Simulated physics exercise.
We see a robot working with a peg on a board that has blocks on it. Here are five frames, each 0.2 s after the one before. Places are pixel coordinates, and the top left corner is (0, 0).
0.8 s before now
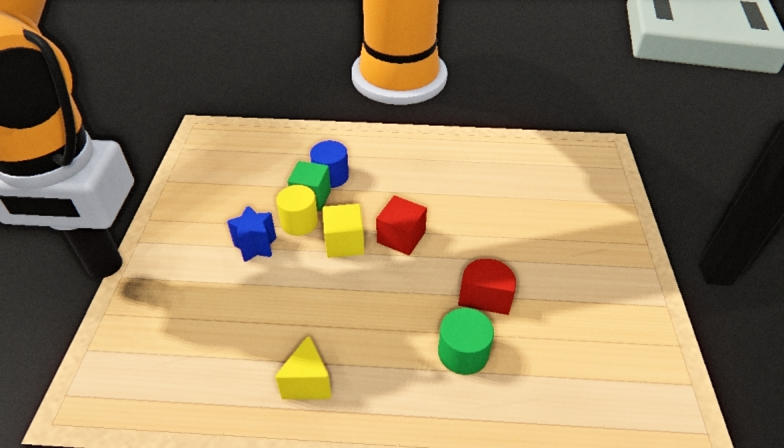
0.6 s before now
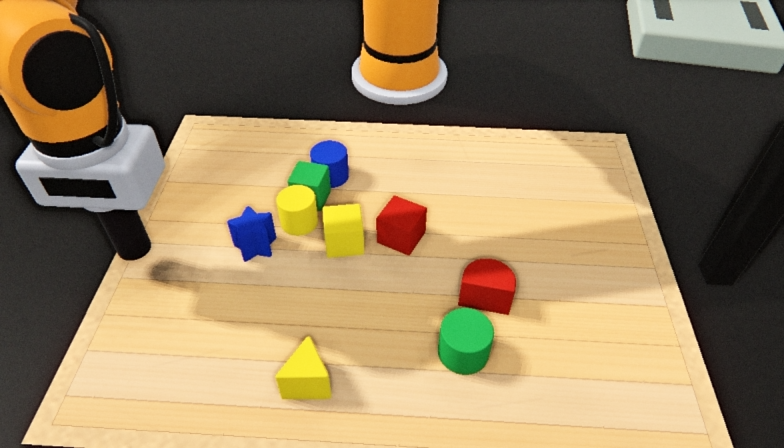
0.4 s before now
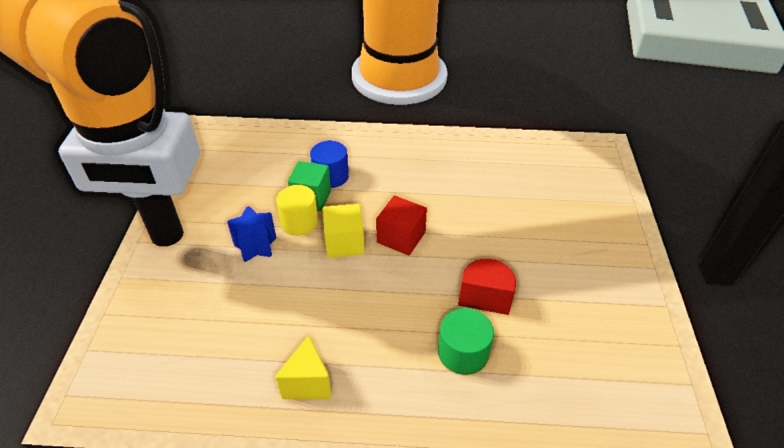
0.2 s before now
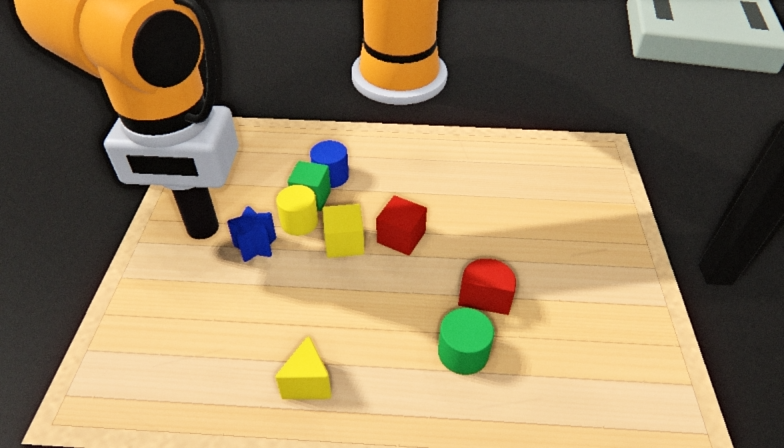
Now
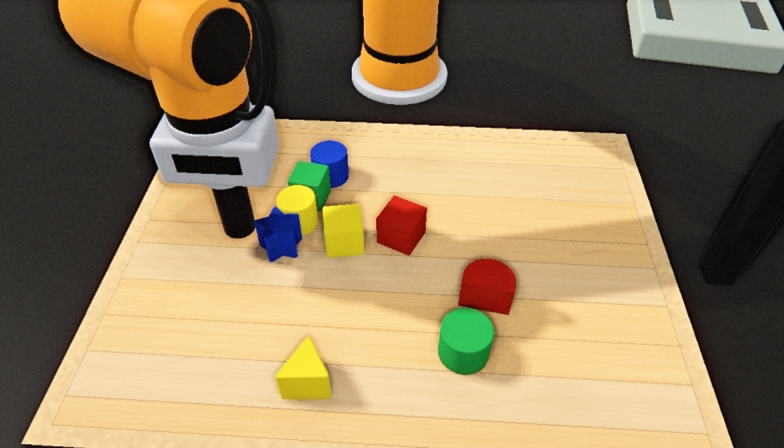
Orange robot arm moving its black peg rightward across a wooden board and nudging a blue star block toward a yellow cylinder.
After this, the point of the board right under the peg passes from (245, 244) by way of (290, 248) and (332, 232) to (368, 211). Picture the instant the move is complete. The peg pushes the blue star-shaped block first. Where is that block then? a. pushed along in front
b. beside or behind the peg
Choice b: Beside or behind the peg.
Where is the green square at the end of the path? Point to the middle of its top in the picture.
It ends at (305, 158).
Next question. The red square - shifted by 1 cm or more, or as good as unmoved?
Moved.
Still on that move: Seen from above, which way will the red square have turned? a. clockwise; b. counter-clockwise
Correct choice: B.
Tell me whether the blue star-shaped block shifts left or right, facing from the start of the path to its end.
Shifted right.
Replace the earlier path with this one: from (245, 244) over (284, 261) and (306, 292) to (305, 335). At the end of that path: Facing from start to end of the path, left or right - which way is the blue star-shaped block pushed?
Taking start-to-end as forward, the block's sideways shift goes to the left.
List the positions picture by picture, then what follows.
In the first picture, peg's lower end (106, 266); blue star-shaped block (250, 221); yellow disc (296, 197); green square (308, 173); yellow square (343, 218); red square (402, 212).
In the second picture, peg (135, 249); blocks still.
In the third picture, peg (168, 236); blocks still.
In the fourth picture, peg (203, 229); blocks still.
In the fifth picture, peg (240, 228); blue star-shaped block (277, 222); yellow disc (296, 197); green square (308, 173); yellow square (343, 218); red square (402, 212).
On the path given first. One third of the way, peg (288, 231); blue star-shaped block (317, 228), turned 30° anticlockwise; yellow disc (299, 197); yellow square (355, 219), turned 20° anticlockwise.
Two thirds of the way, peg (331, 215); blue star-shaped block (354, 220); yellow disc (317, 185); green square (307, 160); yellow square (393, 223); red square (432, 212), turned 35° anticlockwise.
At the end, peg (368, 195); blue star-shaped block (378, 207), turned 30° clockwise; yellow disc (324, 181); green square (305, 158); yellow square (410, 224), turned 35° clockwise; red square (455, 217), turned 50° anticlockwise.
